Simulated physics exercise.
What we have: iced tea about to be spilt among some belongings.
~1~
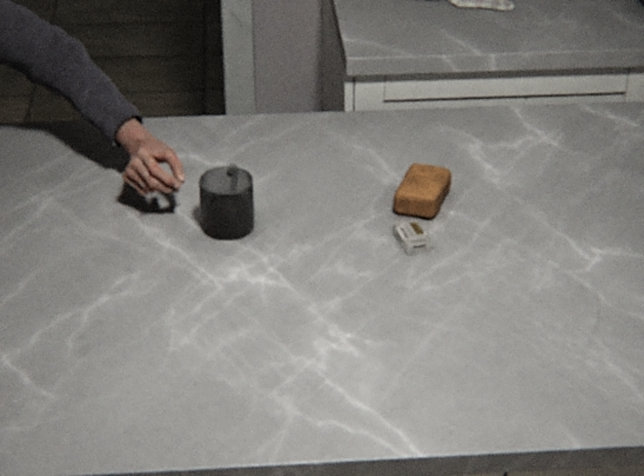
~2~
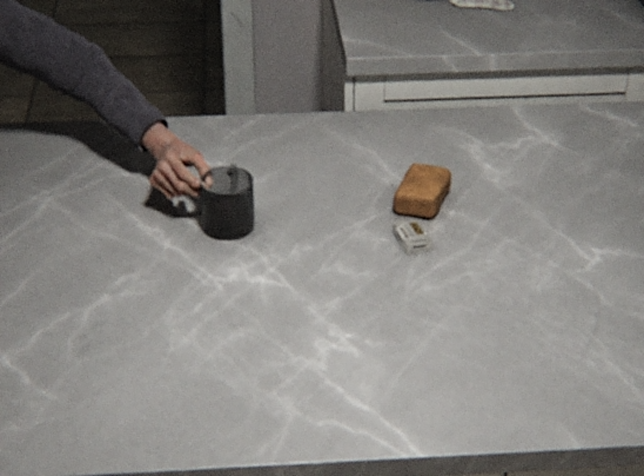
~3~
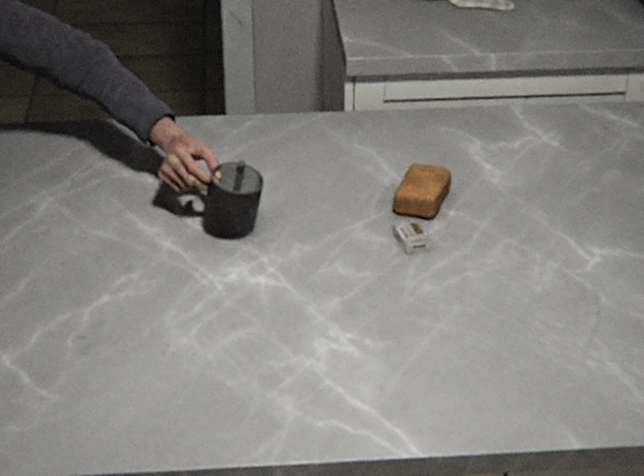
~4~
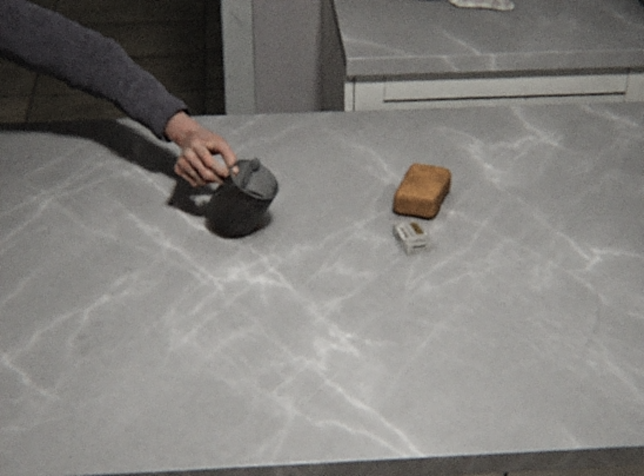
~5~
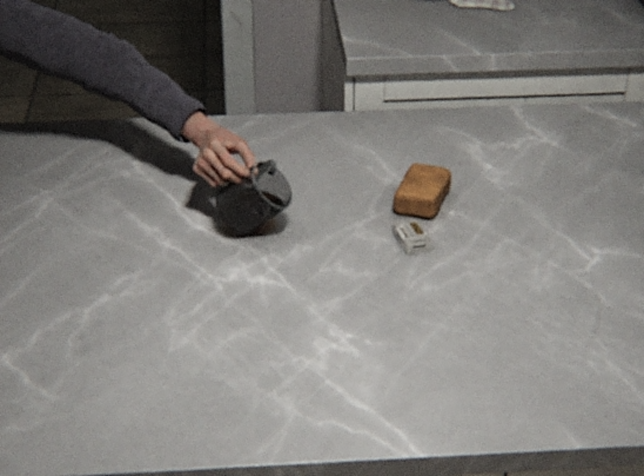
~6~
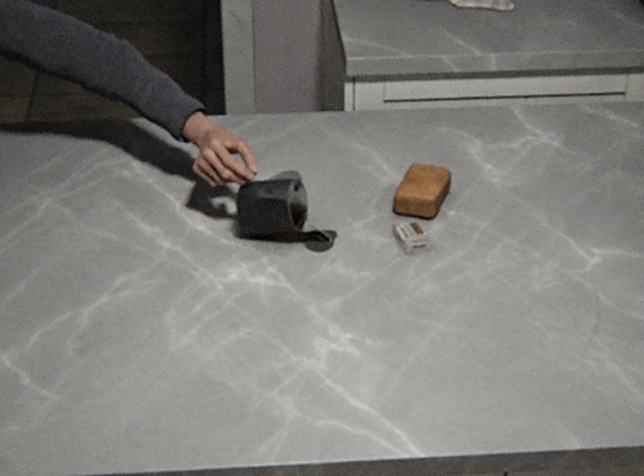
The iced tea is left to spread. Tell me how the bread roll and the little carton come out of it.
The bread roll gets wet and the little carton gets wet.
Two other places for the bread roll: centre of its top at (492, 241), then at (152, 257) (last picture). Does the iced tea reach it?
In the first try it is reached; in the second it escapes.
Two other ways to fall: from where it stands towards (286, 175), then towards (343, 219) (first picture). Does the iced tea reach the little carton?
First it stays dry, then it ends up in the puddle.
A moment on, the puddle covers about as much as a plate; the bread roll is reached; the little carton is reached.
Further on, the puddle covers about as much as a tray; the bread roll is reached; the little carton is reached.
When it is over, the puddle covers about as much as a tray; the bread roll is reached; the little carton is reached.
